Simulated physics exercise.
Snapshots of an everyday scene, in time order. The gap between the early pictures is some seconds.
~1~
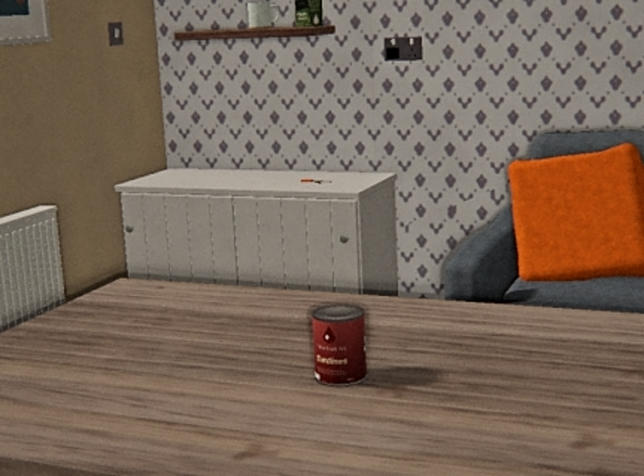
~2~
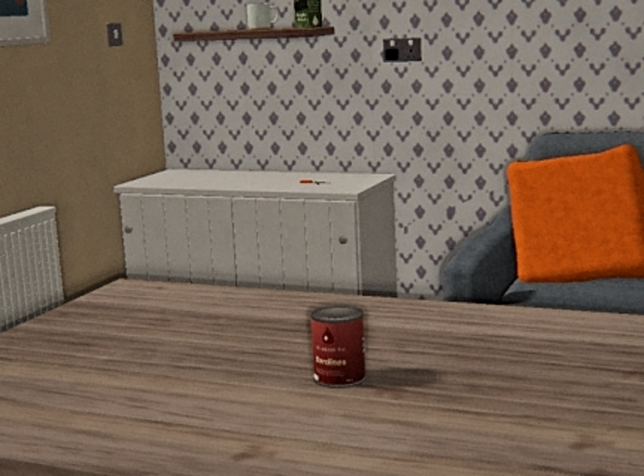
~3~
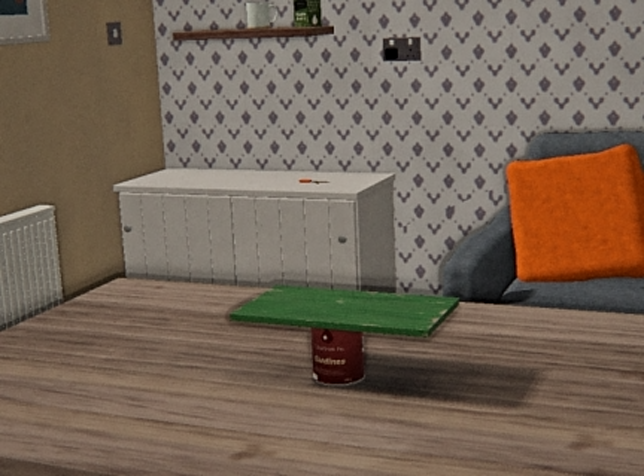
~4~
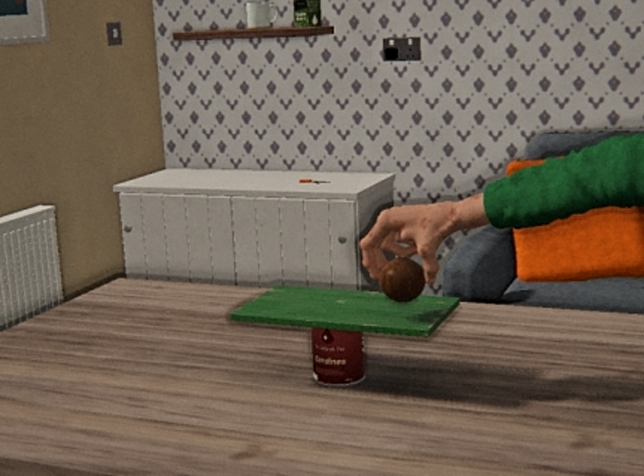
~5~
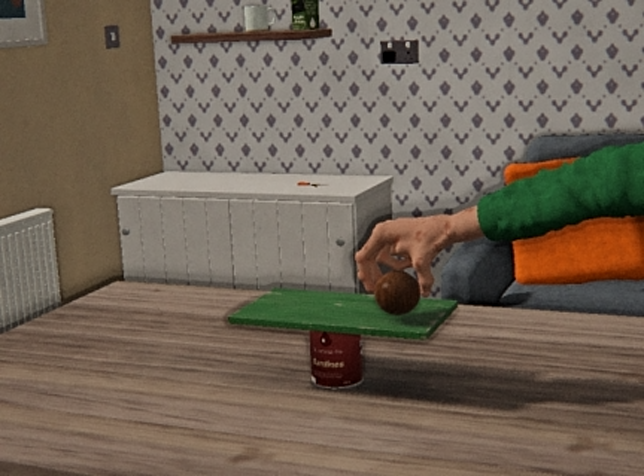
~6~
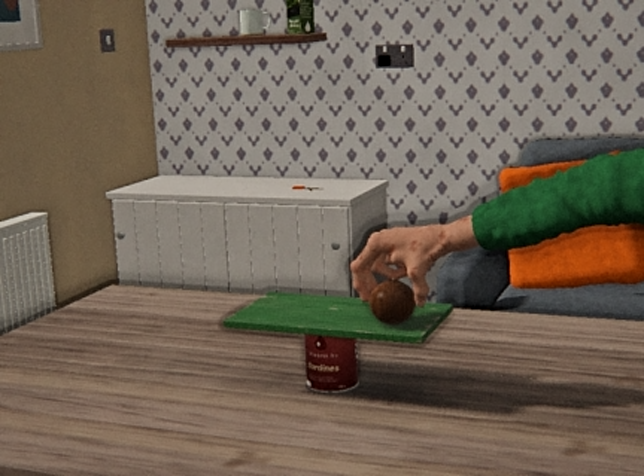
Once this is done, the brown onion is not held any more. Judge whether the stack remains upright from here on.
It does not remain upright.
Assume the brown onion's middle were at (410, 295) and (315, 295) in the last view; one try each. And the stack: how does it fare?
Trial 1 - collapsed; trial 2 - stable.
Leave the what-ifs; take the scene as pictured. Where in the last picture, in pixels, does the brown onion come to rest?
Near (457, 390).
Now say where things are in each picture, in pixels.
In the first picture, the last thing is not in view yet; red tin (340, 345).
In the second picture, the last thing is not in view yet; red tin (338, 346).
In the third picture, the last thing is not in view yet; red tin (338, 345).
In the fourth picture, on its way; brown onion (402, 279); red tin (338, 345).
In the fifth picture, on its way; brown onion (397, 293); red tin (336, 348).
In the sixth picture, in place under the hand; brown onion (393, 302); red tin (331, 352).
Then, 0.40 s after the last picture, brown onion now fallen; green board tipped 45° from how it was.
Then, 0.50 s after the last picture, green board tipped 53° from how it was.
Then, 0.70 s after the last picture, green board tipped 41° from how it was.
Then, 1.40 s after the last picture, green board tipped 38° from how it was.
At rest, fallen, brown onion; tipped over in the stack, green board; red tin in place. Seen from the same camera at the end, brown onion near (457, 390). The stack gives way.
